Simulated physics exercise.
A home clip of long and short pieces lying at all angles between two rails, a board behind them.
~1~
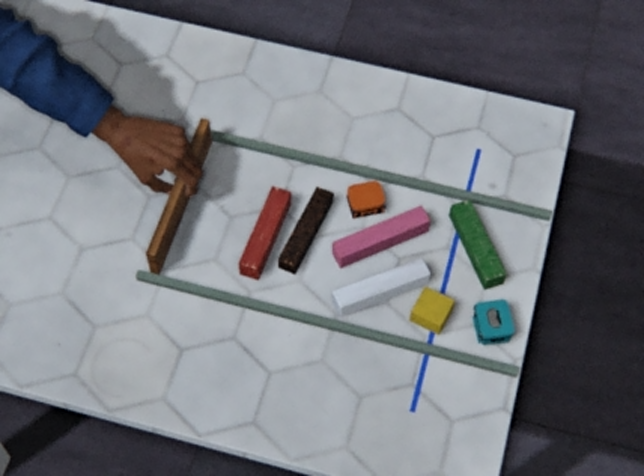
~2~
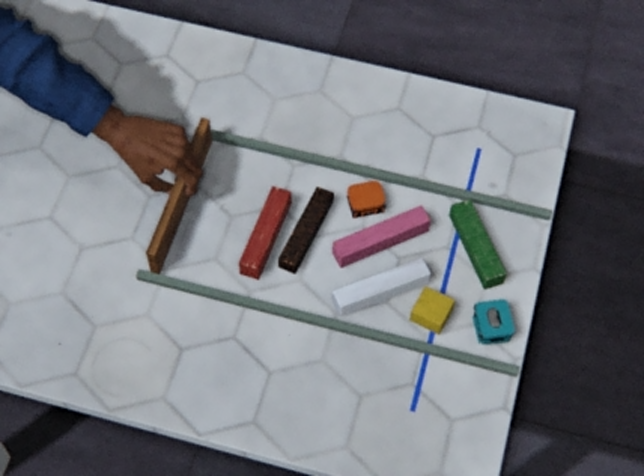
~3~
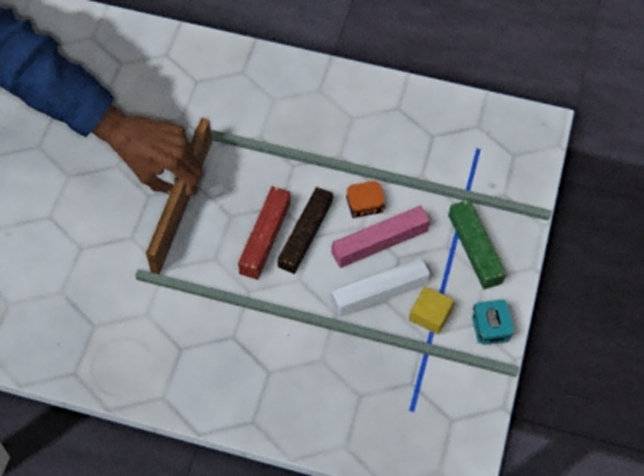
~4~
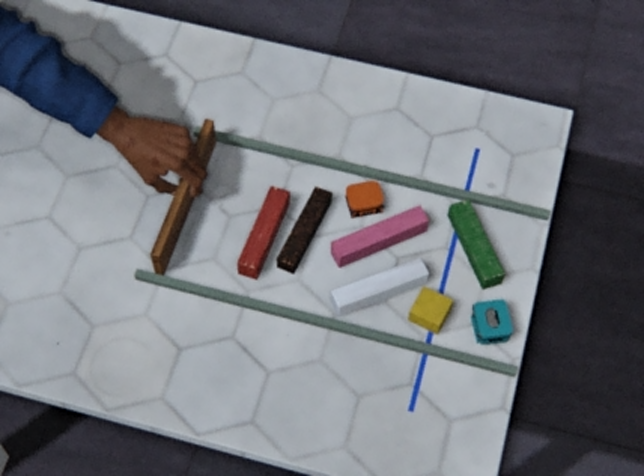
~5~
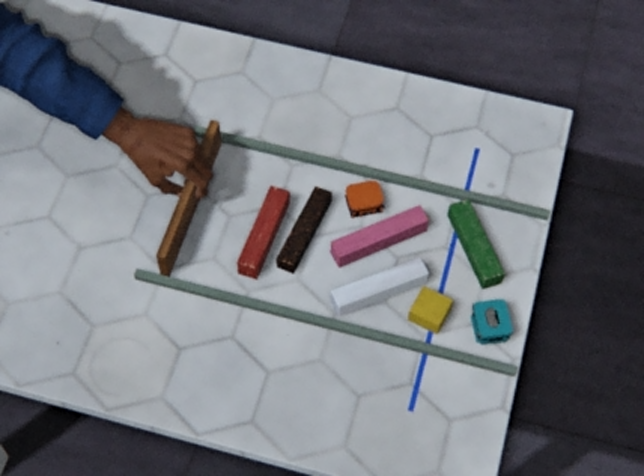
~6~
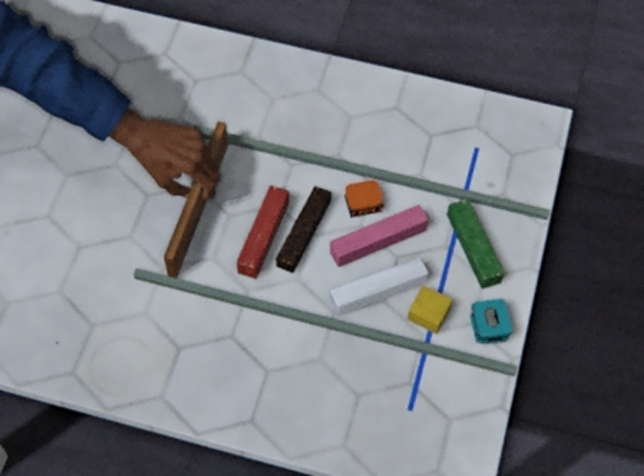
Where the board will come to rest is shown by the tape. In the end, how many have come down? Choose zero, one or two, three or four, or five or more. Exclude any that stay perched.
By the end, one or two have come down.
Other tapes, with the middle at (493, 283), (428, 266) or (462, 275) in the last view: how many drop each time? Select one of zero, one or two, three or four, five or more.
Tape by tape, the falls would be at least five, then none, then one or two.
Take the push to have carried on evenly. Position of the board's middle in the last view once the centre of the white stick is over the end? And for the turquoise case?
Around (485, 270), then around (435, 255).
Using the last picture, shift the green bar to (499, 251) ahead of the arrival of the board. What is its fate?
Lab note: It does not drop.
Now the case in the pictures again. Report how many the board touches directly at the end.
It ends up touching 2.
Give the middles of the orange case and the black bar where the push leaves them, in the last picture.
Orange case at about (475, 214), black bar at about (477, 271).
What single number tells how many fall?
I count 1 in all.
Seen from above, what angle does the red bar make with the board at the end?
Angle: Roughly 0 degrees.
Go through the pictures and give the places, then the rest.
In the first frame, turquoise case (493, 324); green bar (477, 244); yellow block (432, 310); board (181, 195); tape (448, 272).
In the second frame, green bar (477, 244); board (181, 195).
In the third frame, yellow block (431, 310); red bar (265, 233).
In the fourth frame, turquoise case (492, 323); white stick (380, 287).
In the fifth frame, green bar (475, 244); orange case (364, 199).
In the sixth frame, turquoise case (491, 323); green bar (475, 243); yellow block (430, 310); board (198, 199); tape (446, 271).
Soon after, none off yet; turquoise case at rest near (491, 323); green bar at rest near (475, 243); yellow block at rest near (430, 310).
Then, none off yet; turquoise case at rest near (491, 323); green bar at rest near (481, 240); yellow block moved a little near (440, 323).
At rest, the number that fall off is one or two; fallen, turquoise case.
